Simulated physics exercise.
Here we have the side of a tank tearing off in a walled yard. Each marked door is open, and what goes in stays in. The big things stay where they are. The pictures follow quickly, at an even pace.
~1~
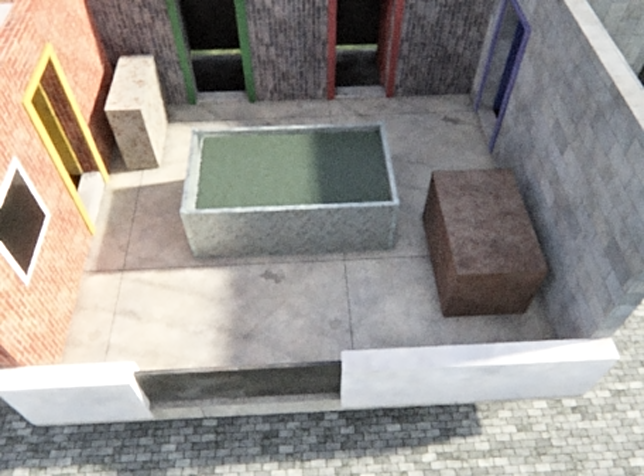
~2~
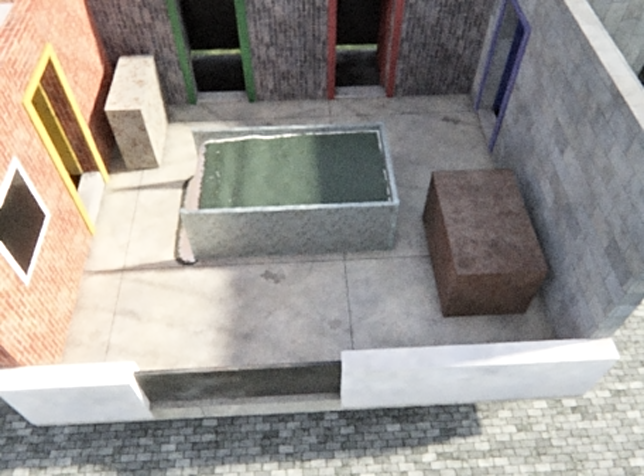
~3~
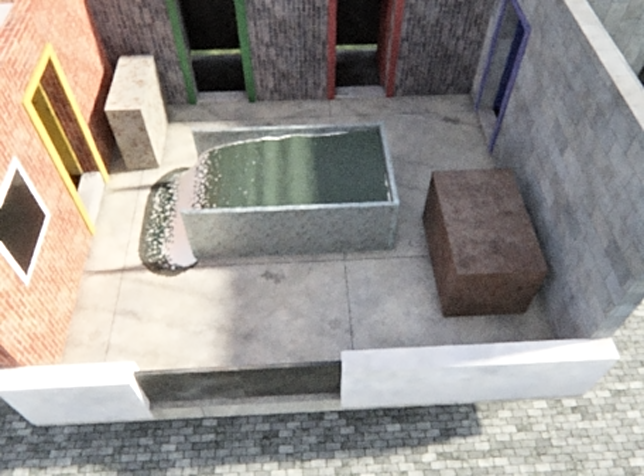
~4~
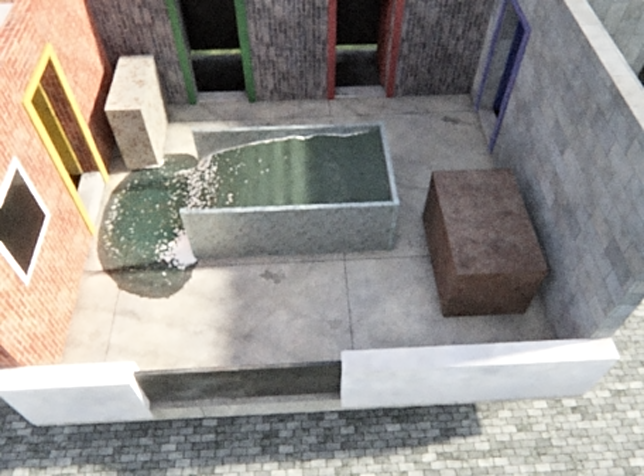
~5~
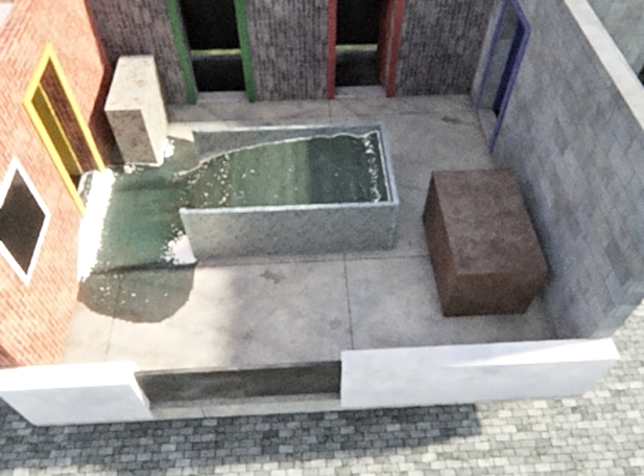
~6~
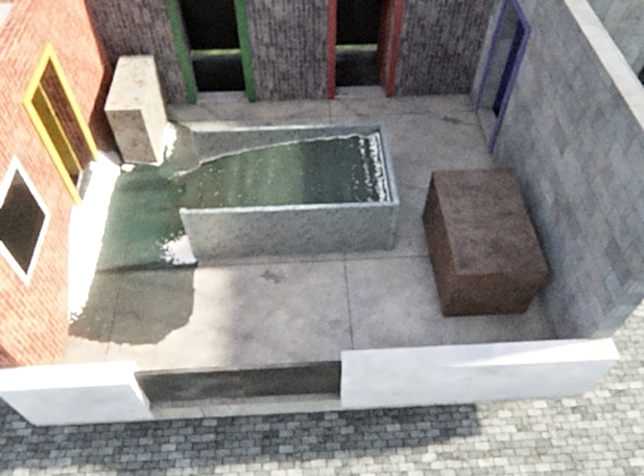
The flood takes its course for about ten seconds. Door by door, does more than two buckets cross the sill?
The green door takes more than that; the red door takes more than that; the blue door takes more than that; the yellow door takes more than that.
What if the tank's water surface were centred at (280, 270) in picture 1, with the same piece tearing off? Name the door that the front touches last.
Last comes the blue one.
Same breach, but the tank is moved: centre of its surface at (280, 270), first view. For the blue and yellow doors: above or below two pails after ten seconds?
Then: Blue door passes that mark; yellow door takes less.
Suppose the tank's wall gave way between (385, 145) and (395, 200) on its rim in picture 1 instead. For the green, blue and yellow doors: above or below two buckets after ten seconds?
Then: The green one takes more; the blue one goes over; the yellow one takes less.
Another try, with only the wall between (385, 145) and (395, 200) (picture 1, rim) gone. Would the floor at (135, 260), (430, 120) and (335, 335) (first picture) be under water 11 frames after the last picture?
In turn: Clear, flooded, covered.
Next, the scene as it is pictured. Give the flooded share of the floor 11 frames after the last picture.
Roughly 35 per cent.
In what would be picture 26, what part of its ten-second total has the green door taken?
About 35 per cent.
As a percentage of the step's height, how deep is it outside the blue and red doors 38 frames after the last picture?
Roughly 160 per cent, then 70 per cent.
A moment on, water covers 25 % of the floor; the green door wet at the sill, nothing in, the red door not reached, the blue door not reached, the yellow door far over two buckets in.
Next, water covers 35 % of the floor; the green door under two buckets in, the red door not reached, the blue door not reached, the yellow door far over two buckets in.
Then, water covers 75 % of the floor; the green door over two buckets in, the red door wet at the sill, nothing in, the blue door not reached, the yellow door far over two buckets in.
Later, water covers 95 % of the floor; the green door over two buckets in, the red door wet at the sill, nothing in, the blue door over two buckets in, the yellow door far over two buckets in.
In the end, water covers 100 % of the floor; the green door over two buckets in, the red door over two buckets in, the blue door over two buckets in, the yellow door far over two buckets in.
